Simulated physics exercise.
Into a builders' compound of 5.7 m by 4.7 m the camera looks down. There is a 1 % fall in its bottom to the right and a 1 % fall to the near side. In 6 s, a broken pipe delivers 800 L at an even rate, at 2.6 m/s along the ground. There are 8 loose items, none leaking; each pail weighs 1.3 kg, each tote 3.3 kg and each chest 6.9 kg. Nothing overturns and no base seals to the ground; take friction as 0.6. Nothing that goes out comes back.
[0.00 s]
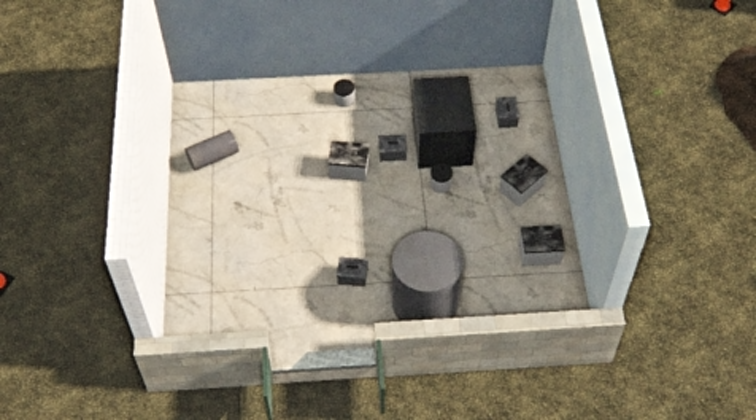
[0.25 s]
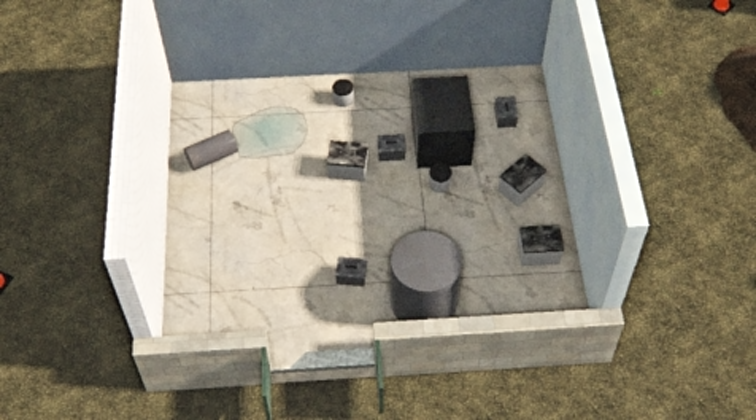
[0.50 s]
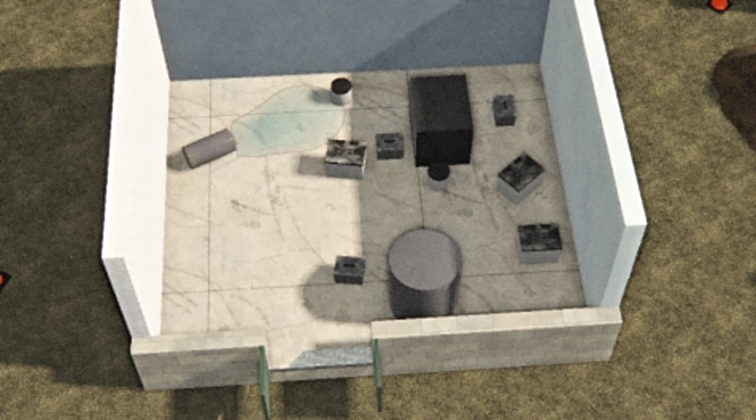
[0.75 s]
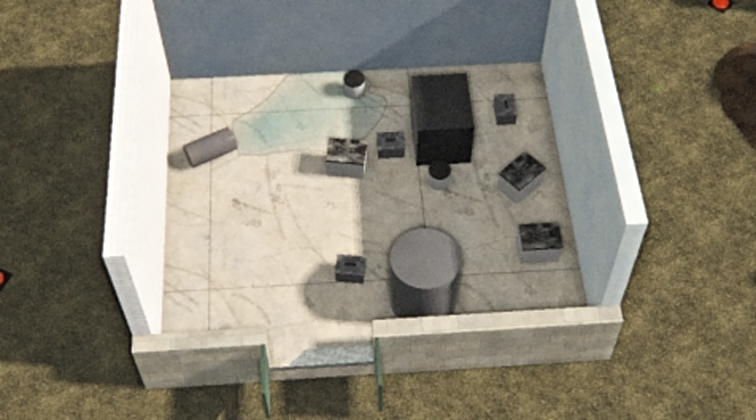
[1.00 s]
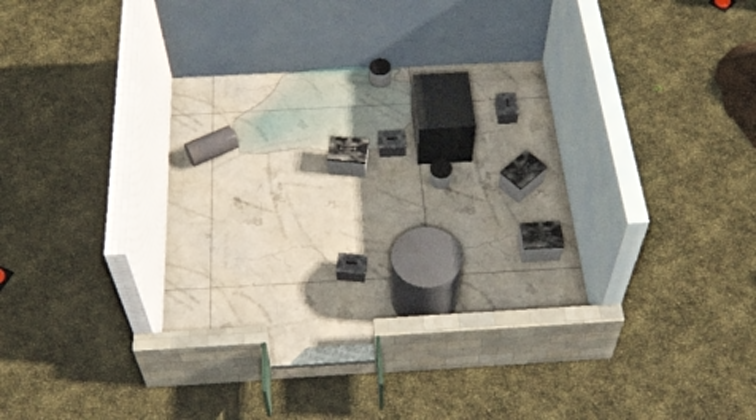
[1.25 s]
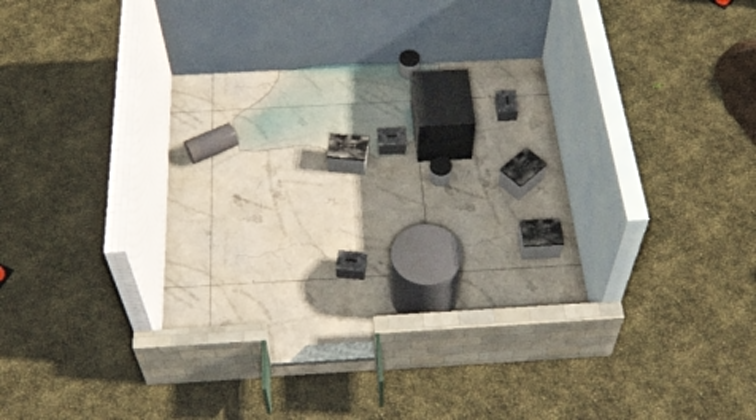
A walled yard scattered with dark boxes and cylinders lay still until water spread across the floor from a pipe on the left, and a small pail near the back wall drifted off to the right.
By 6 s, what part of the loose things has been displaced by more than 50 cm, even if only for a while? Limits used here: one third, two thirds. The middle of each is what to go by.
It falls in the middle third.
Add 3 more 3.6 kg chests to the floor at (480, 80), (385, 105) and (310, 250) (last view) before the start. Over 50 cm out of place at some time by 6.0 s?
Per the listed order, goes farther, goes farther, stays closer.
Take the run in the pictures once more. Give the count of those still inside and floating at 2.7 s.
At that moment it comes to 1.
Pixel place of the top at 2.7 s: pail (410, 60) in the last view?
Close to pixel (538, 62).
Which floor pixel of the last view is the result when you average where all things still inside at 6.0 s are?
Centre of the remaining things: Roughly (449, 240).
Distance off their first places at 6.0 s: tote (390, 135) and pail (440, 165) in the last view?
Respectively, 50 cm and 20 cm.
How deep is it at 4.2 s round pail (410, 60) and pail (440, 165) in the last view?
I'd put it at 8 cm and 1 cm respectively.
After 1.8 s 1 of 8 are over 50 cm from their spots; 1 afloat.
After 2.7 s 1 of 8 are over 50 cm from their spots; 1 afloat.
After 4.2 s 2 of 8 are over 50 cm from their spots; 2 afloat.
After 6.0 s 4 of 8 are over 50 cm from their spots, and 4 have been at some point; 5 afloat.
